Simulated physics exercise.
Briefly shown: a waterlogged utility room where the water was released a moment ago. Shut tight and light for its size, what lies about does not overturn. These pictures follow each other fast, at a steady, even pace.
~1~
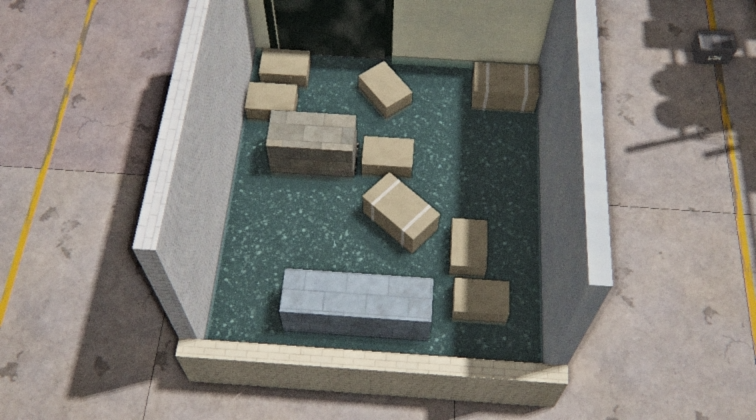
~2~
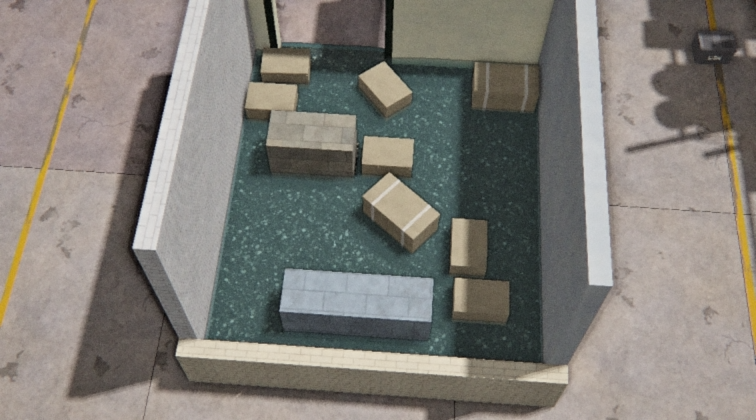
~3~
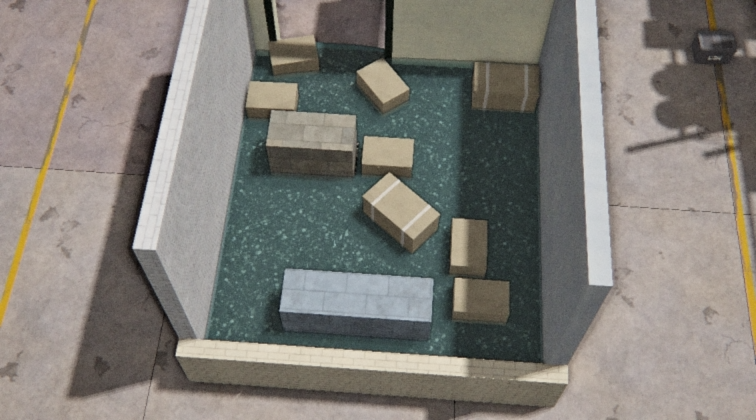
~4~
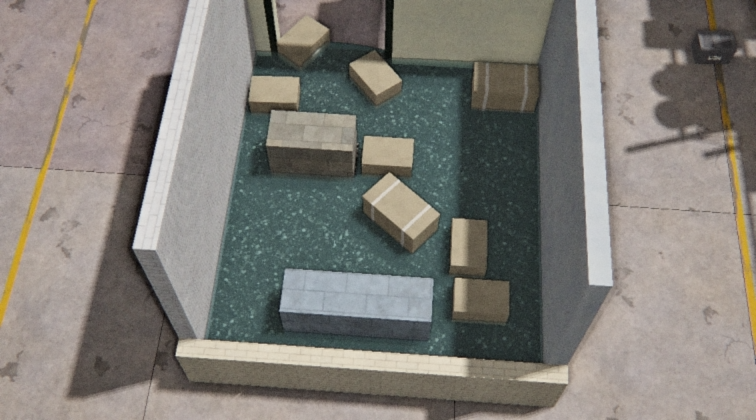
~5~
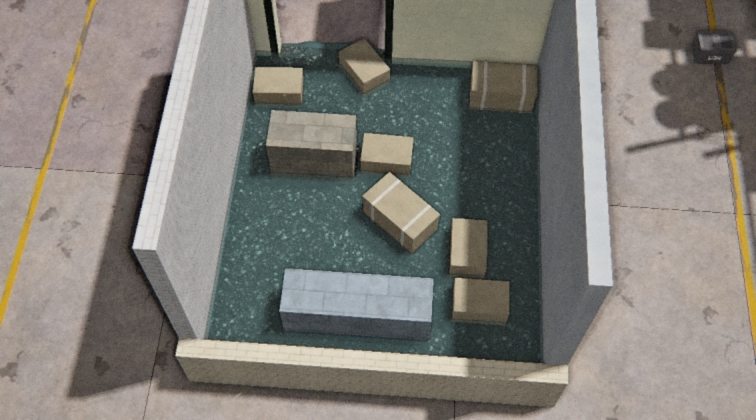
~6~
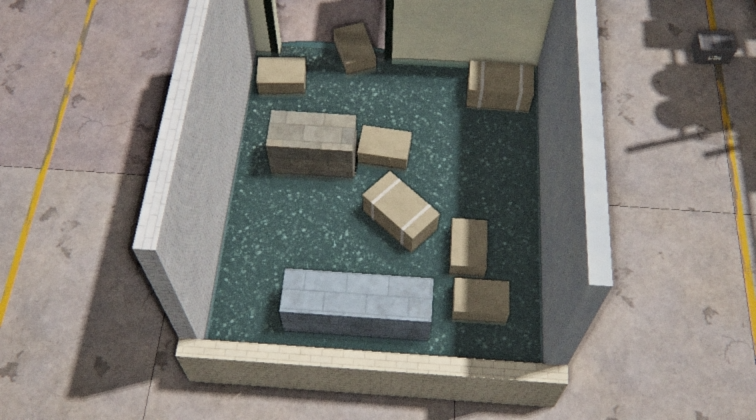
Boxes on a wet green floor drift toward an opening at the back, some passing through.
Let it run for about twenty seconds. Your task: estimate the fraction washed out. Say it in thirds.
The share is two thirds or higher.
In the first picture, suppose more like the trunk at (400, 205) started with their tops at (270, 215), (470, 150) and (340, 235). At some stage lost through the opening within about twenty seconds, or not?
Note - in order: Retained / out of the scene / retained.
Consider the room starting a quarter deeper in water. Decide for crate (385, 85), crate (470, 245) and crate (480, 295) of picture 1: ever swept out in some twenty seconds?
The first one ends up outside, the second never escapes, the third never escapes.
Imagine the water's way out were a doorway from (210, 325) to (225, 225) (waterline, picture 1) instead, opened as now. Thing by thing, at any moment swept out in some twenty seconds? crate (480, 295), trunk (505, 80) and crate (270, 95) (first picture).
In turn: Stays, stays, kept in.
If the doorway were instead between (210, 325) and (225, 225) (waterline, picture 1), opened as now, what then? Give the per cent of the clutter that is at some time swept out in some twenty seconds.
It comes to some 40 per cent of the lot.
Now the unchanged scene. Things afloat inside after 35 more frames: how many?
Tally: 0.
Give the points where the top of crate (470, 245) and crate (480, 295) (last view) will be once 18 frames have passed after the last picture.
Near (451, 187) and (467, 252).
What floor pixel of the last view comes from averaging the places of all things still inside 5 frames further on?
I'd put it at roughly (431, 184).
A moment on, 3 of 8 are out; 5 afloat.
Next, 4 of 8 are out; 4 afloat.
Later, 6 of 8 are out; 0 afloat.
In the end, 6 of 8 are out; 0 afloat.
